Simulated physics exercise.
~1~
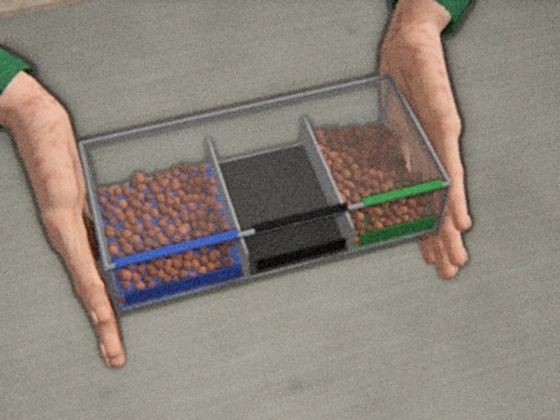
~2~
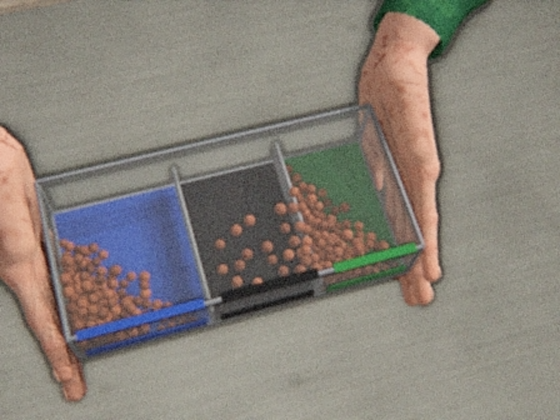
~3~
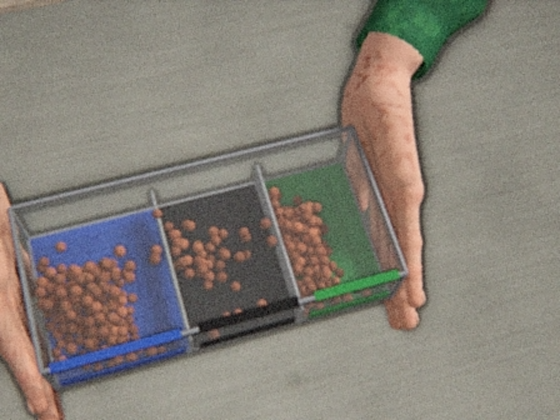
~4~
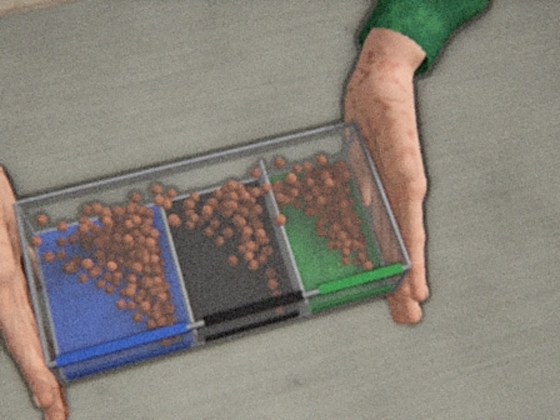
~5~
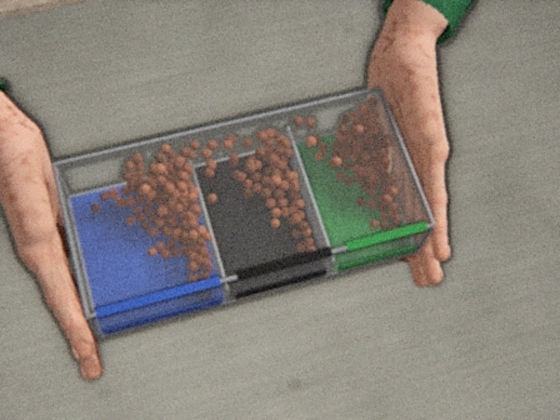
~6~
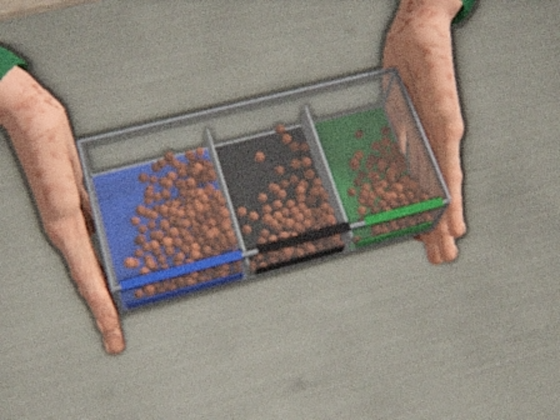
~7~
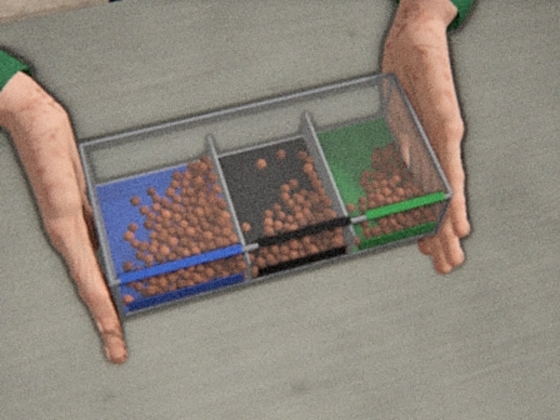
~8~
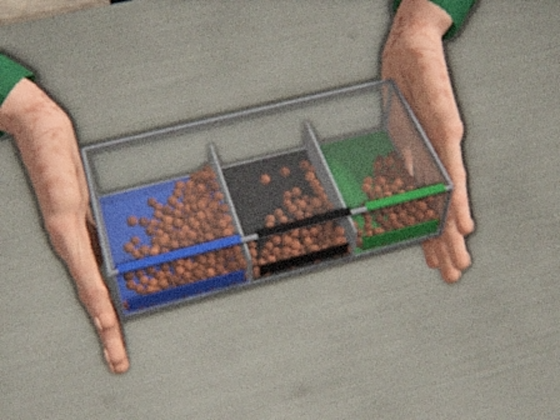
Hands shaking a clear divided box, spreading brown pellets from the blue and green sections into the black middle, then holding still.
